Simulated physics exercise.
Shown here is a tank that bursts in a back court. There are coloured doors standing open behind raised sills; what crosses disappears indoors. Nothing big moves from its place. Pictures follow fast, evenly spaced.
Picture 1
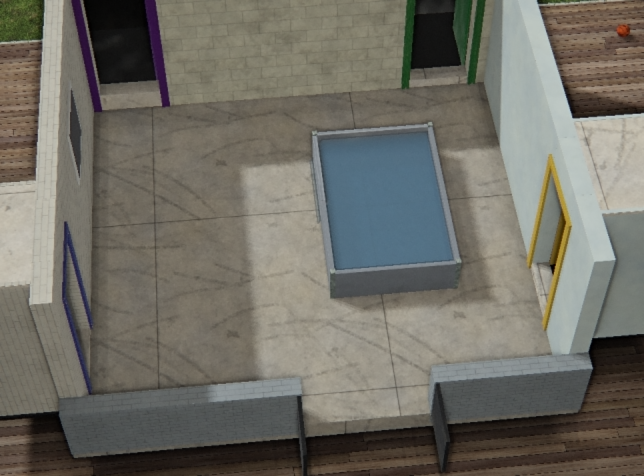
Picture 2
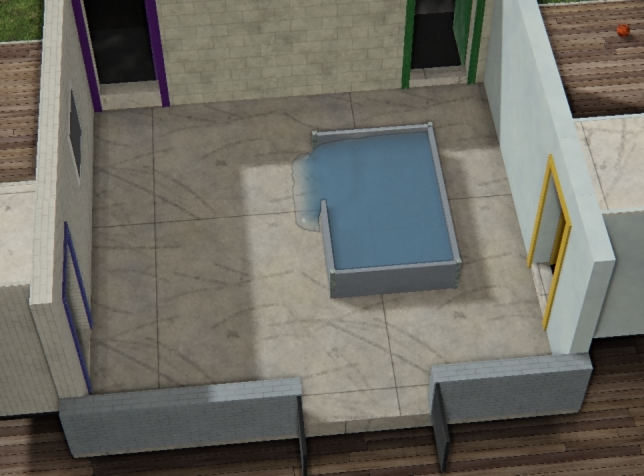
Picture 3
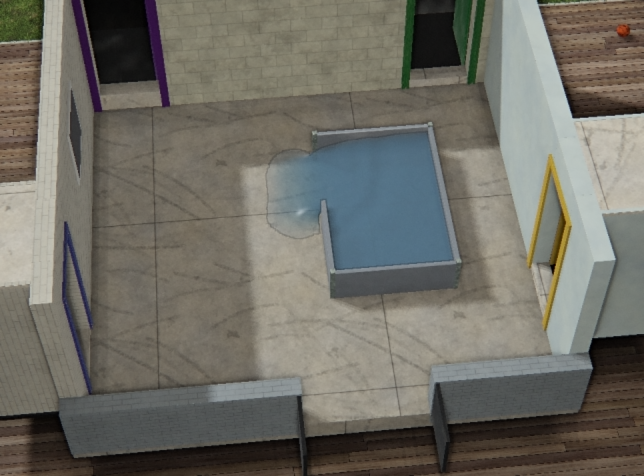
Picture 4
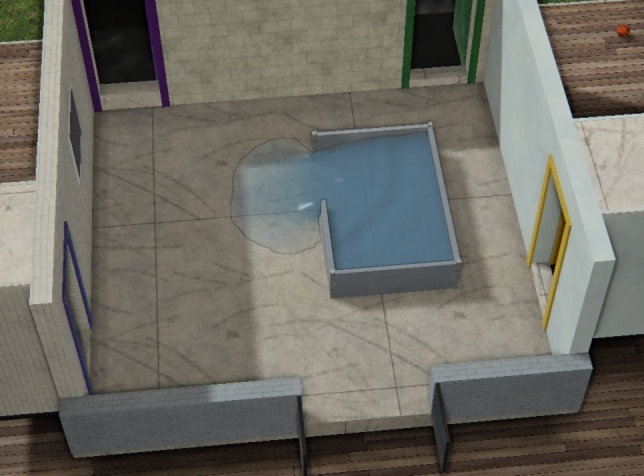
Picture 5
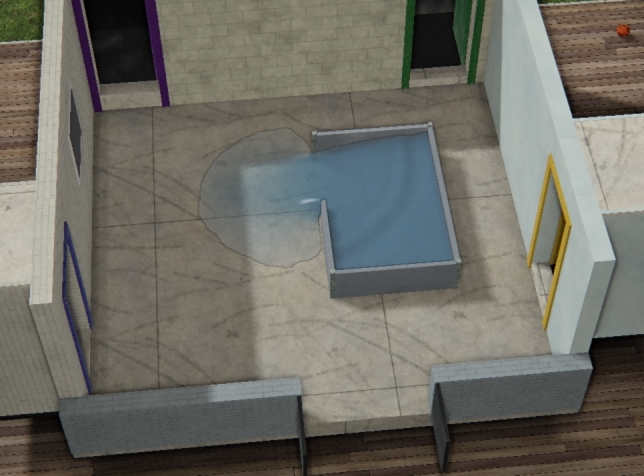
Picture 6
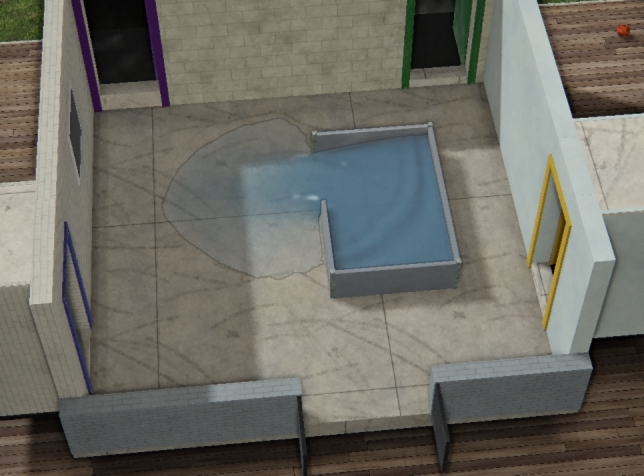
A tank in a courtyard bursts on its left side and water spreads leftward across the floor.
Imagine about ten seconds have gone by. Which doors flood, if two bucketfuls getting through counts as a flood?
The purple door does not flood; the yellow door does not flood; the green door does not flood; the blue door floods.
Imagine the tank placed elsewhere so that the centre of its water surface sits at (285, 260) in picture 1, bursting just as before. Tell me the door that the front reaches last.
It's the yellow door, in my view.
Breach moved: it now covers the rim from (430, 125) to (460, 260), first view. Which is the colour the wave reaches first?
That one is the yellow-painted one.
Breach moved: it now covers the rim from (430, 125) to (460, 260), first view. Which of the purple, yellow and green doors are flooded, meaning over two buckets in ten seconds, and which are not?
Purple falls short, yellow exceeds the limit, green exceeds the limit.
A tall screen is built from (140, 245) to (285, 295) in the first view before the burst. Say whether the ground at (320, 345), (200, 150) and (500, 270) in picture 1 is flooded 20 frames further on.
Results in sequence: Bone-dry / swamped / bone-dry.
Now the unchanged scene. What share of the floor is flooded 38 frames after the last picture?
Close to 70 percent, by my reckoning.
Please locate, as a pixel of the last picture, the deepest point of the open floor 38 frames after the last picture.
It should be close to (90, 426).
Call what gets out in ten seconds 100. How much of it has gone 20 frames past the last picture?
That comes to 0 per cent, as I work it out.
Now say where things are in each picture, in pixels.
The first frame shows the open tank at (383, 199) is whole and still.
In the second frame, water pours out at (321, 185) and has run to (301, 159).
In the third frame, water pours out at (321, 186) and has run to (280, 158).
In the fourth frame, the front is at (239, 219), out from the gap at (321, 186).
In the fifth frame, the front is at (205, 212), out from the gap at (321, 187).
In the sixth frame, water pours out at (321, 186) and has run to (170, 211).
A moment on, water covers 30 % of the floor; the purple door not reached, the yellow door not reached, the green door not reached, the blue door not reached.
Next, water covers 35 % of the floor; the purple door wet at the sill, nothing in, the yellow door not reached, the green door not reached, the blue door wet at the sill, nothing in.
Then, water covers 45 % of the floor; the purple door wet at the sill, nothing in, the yellow door not reached, the green door not reached, the blue door under two buckets in.
Later, water covers 70 % of the floor; the purple door wet at the sill, nothing in, the yellow door not reached, the green door wet at the sill, nothing in, the blue door under two buckets in.
In the end, water covers 95 % of the floor; the purple door wet at the sill, nothing in, the yellow door wet at the sill, nothing in, the green door wet at the sill, nothing in, the blue door over two buckets in.
